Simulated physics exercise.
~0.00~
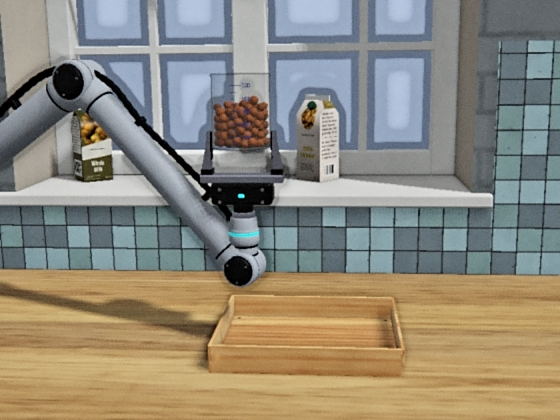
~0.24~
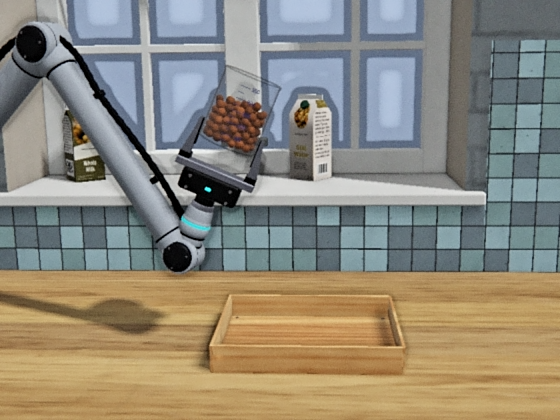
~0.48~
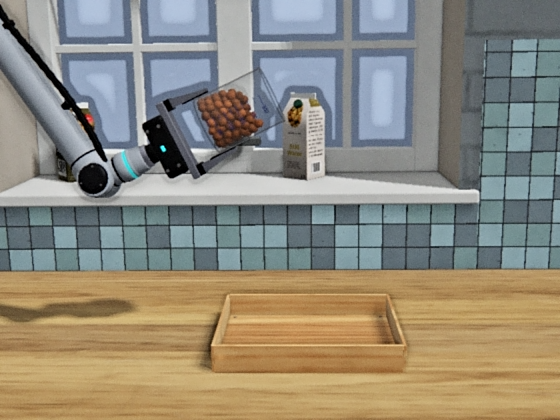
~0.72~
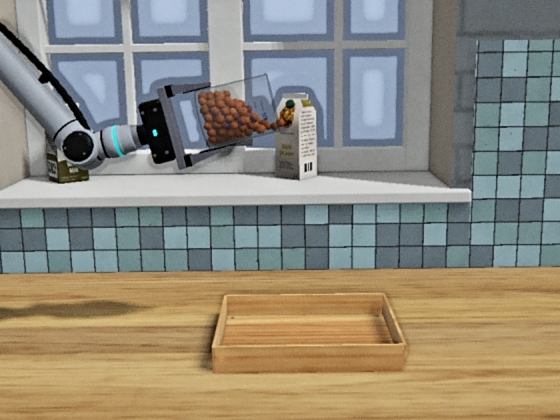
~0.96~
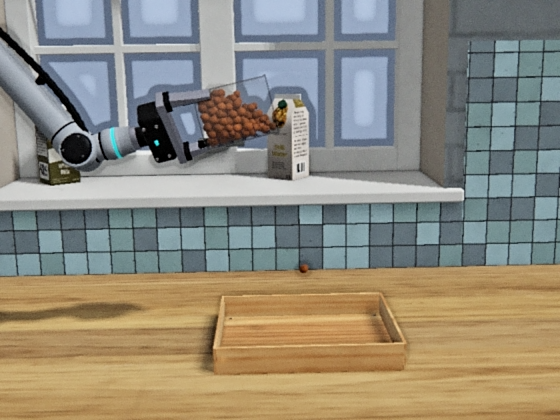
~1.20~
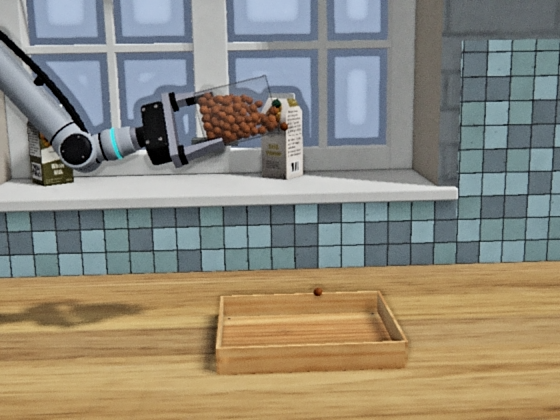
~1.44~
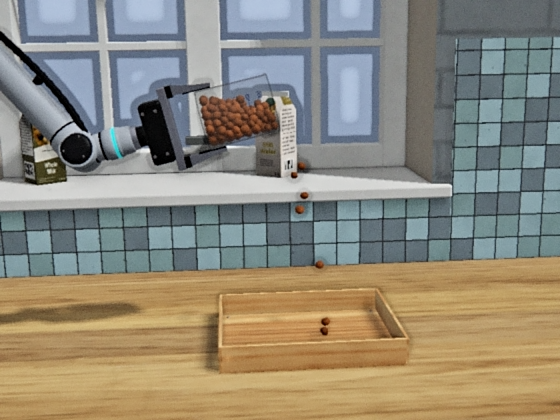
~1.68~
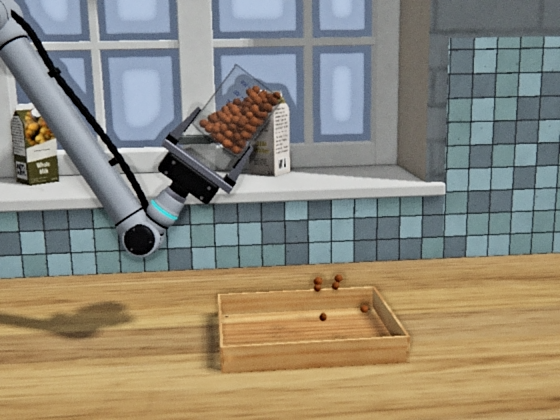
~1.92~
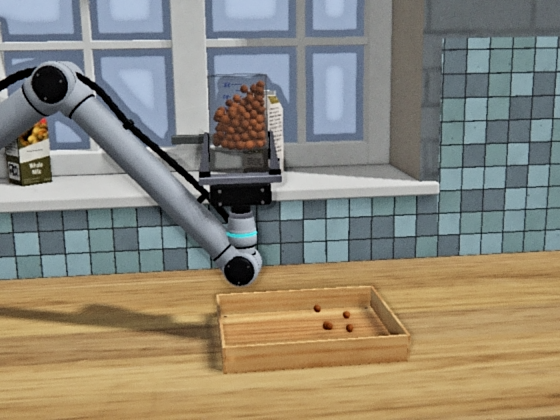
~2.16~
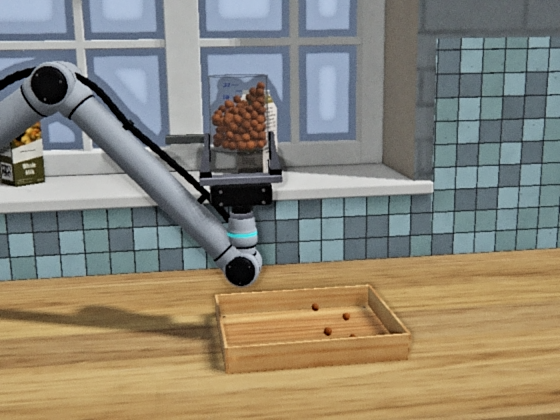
A grey robot arm holds a clear tumbler packed with reddish-brown hazelnuts above a wooden counter, seen from the front. Behind it are a pale window, a white sill with two cartons, and blue-green tiles, while a shallow, empty wooden tray sits below. The arm swings left and tips the tumbler to the right until it lies nearly on its side. The nuts slide to the mouth, and a few drop towards the tray, some landing by its back edge. The arm then turns the tumbler upright again, still mostly full, leaving a few hazelnuts scattered in the tray.
